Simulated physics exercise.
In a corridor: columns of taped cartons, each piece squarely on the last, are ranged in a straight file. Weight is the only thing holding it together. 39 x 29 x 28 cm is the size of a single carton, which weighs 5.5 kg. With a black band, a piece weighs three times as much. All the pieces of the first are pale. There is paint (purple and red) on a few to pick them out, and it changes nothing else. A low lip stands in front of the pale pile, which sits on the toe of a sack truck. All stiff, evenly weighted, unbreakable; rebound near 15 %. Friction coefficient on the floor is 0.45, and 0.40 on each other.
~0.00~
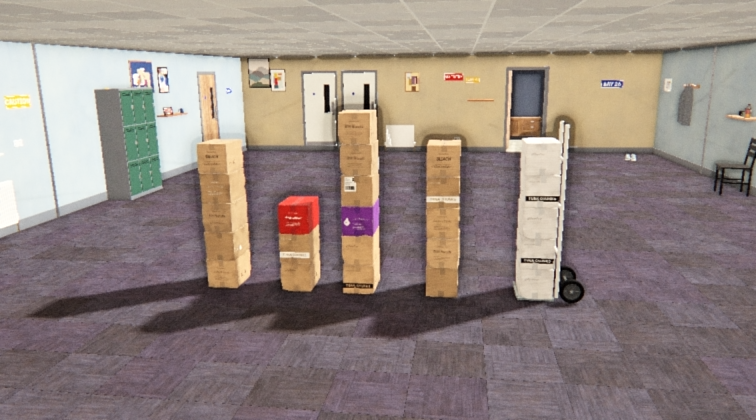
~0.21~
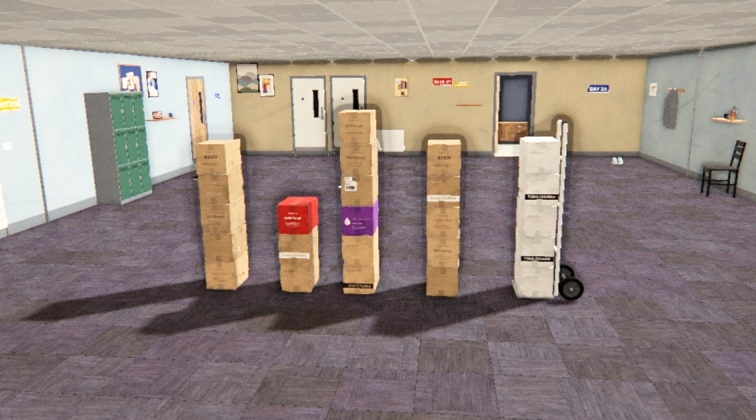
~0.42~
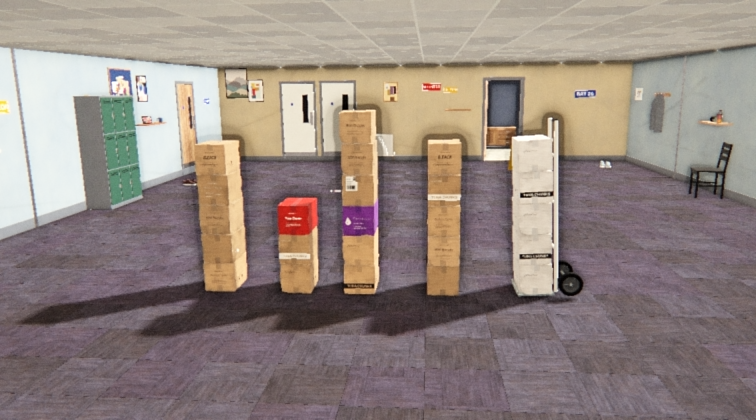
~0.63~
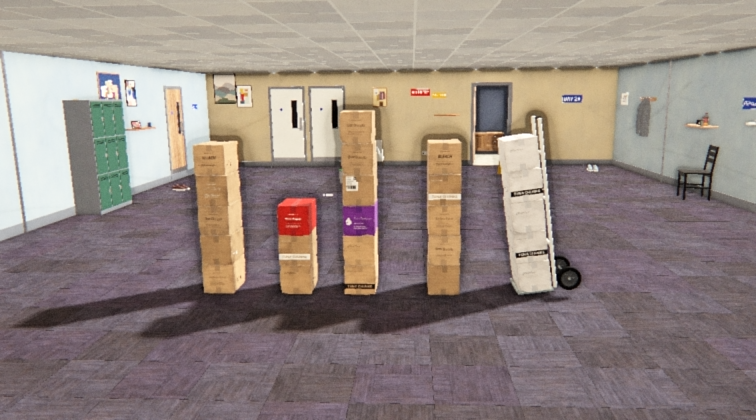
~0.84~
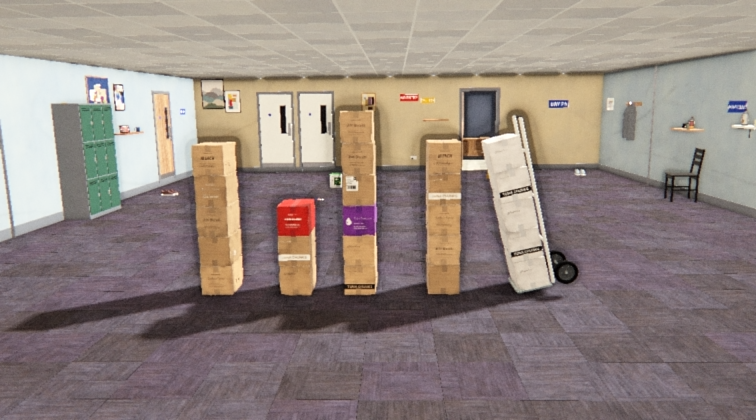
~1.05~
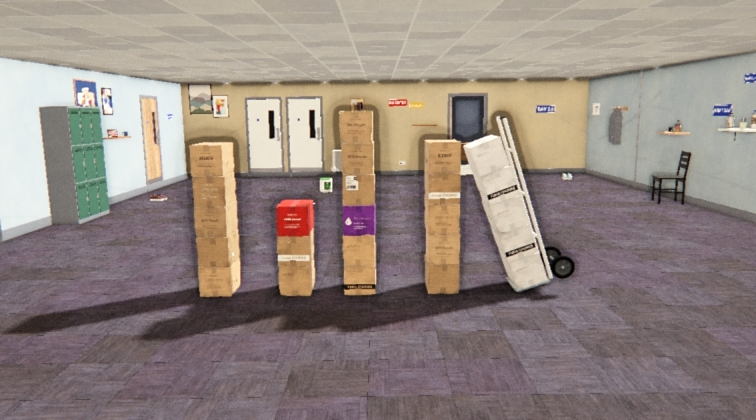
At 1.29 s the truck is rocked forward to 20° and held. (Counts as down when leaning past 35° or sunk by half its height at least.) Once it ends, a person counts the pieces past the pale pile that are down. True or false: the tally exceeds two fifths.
True.
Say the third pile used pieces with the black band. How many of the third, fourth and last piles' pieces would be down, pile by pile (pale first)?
Down per pile - third: 0, fourth: 0, last: 0.
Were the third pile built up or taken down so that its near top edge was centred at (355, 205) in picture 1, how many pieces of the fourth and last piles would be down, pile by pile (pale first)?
Counts down - fourth: 3; last: 5.
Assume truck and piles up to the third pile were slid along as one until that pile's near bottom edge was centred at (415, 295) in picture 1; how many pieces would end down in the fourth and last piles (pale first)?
Pile by pile, fourth 1 and last 5.
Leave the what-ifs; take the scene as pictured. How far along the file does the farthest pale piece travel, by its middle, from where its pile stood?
About 130 cm.
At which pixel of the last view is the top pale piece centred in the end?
Somewhere about (387, 244).
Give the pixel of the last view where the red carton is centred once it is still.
I'd point at about (179, 253).
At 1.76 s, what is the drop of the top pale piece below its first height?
10 cm lower.
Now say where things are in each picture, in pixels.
In the first picture (places mark the middle of the side facing us; the camera moves round a little), truck frame (565, 161) 0° forward; purple carton (357, 222); red carton (293, 220); the rest undisturbed.
Truck frame (564, 160) 0° forward; red carton (293, 220), in the second picture.
Truck frame (556, 157) 3° forward; red carton (293, 221), in the third picture.
Truck frame (543, 153) 8° forward, top of the pale pile leaning 8°; red carton (293, 221); the rest undisturbed, in the fourth picture.
Truck frame (527, 152) 13° forward, top of the pale pile leaning 13°; purple carton (359, 221); the rest undisturbed, in the fifth picture.
Truck frame (514, 151) 18° forward, top of the pale pile leaning 20°; red carton (293, 222); purple carton (359, 221); the rest undisturbed, in the sixth picture.
After 1.76 s, 4 of the pale pile down; none of the 19 other cartons down, 4 disturbed.
After 2.52 s, 5 of the pale pile down; 4 of the 19 other cartons down; purple carton leaning 22°; red carton shifted 38 mm.
After 3.06 s, 5 of the pale pile down; 11 of the 19 other cartons down; purple carton leaning 37°, 26 cm lower; red carton leaning 20°.
After 3.74 s, 5 of the pale pile down; 16 of the 19 other cartons down; red carton leaning 72°, 20 cm lower; purple carton leaning 51°, 27 cm lower.
At rest (4.6 s), 5 of the pale pile down; 16 of the 19 other cartons down; red carton on its side; purple carton leaning 51°, 27 cm lower. That is 84 per cent. As the last picture would show them, middles, red carton near (179, 252), purple carton near (298, 246).
